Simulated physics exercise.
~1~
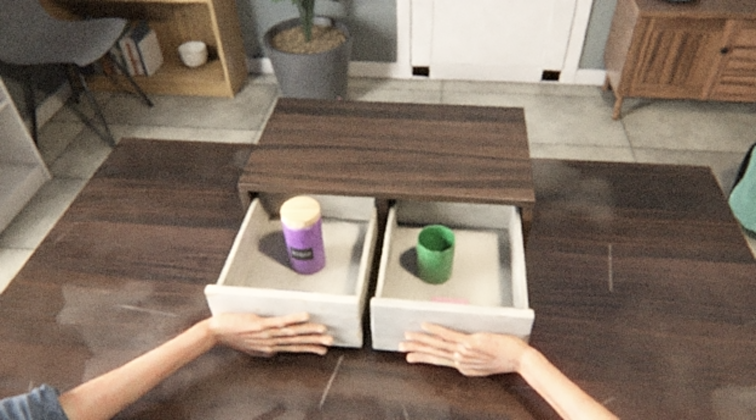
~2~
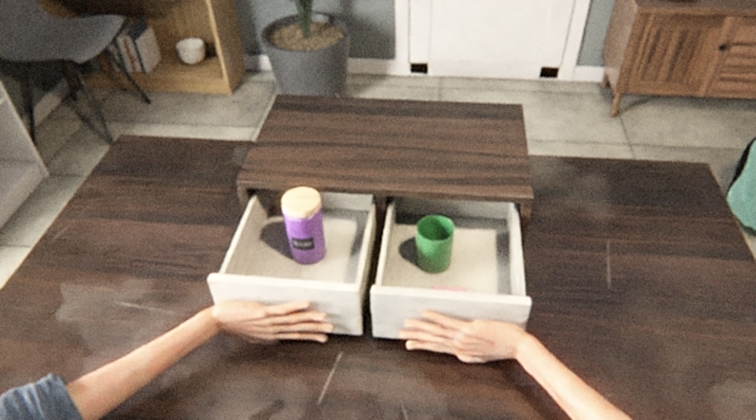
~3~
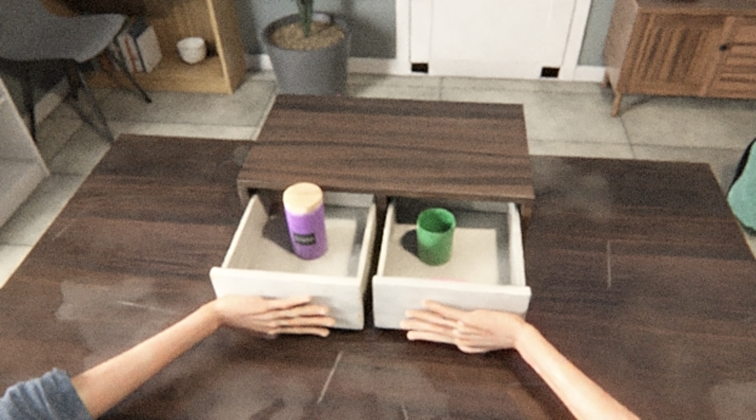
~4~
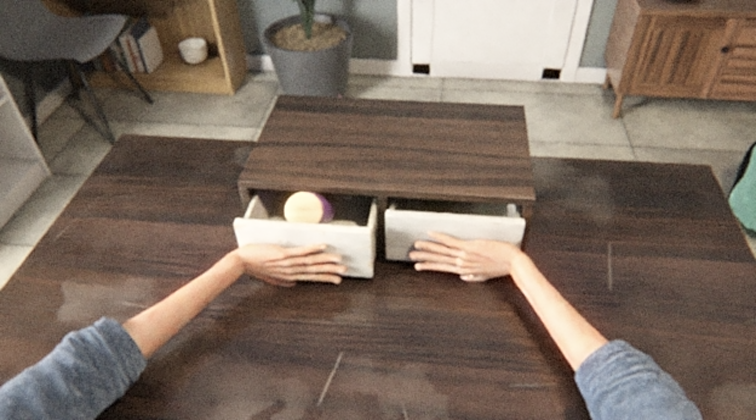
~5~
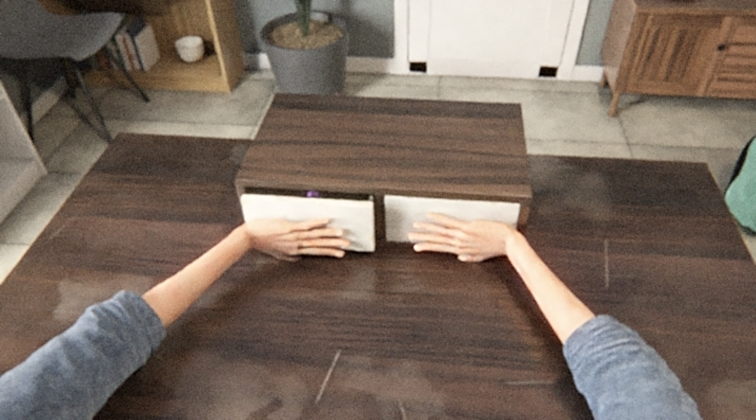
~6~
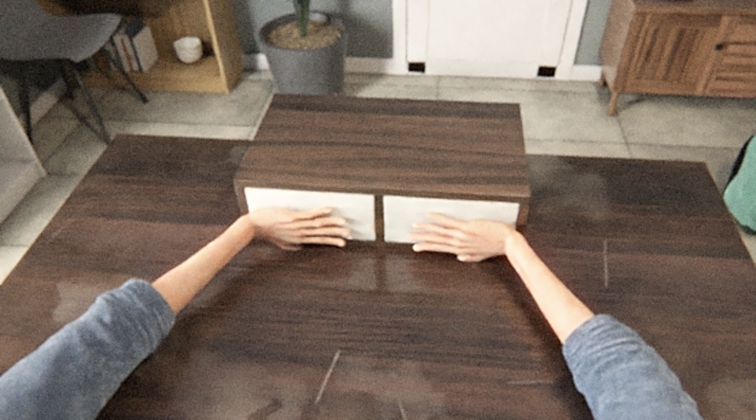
Two hands pushed in the open drawers of a small dark wooden chest, one holding a purple container with a pale top and the other a green cup, until the right drawer and then the left sat fully shut.
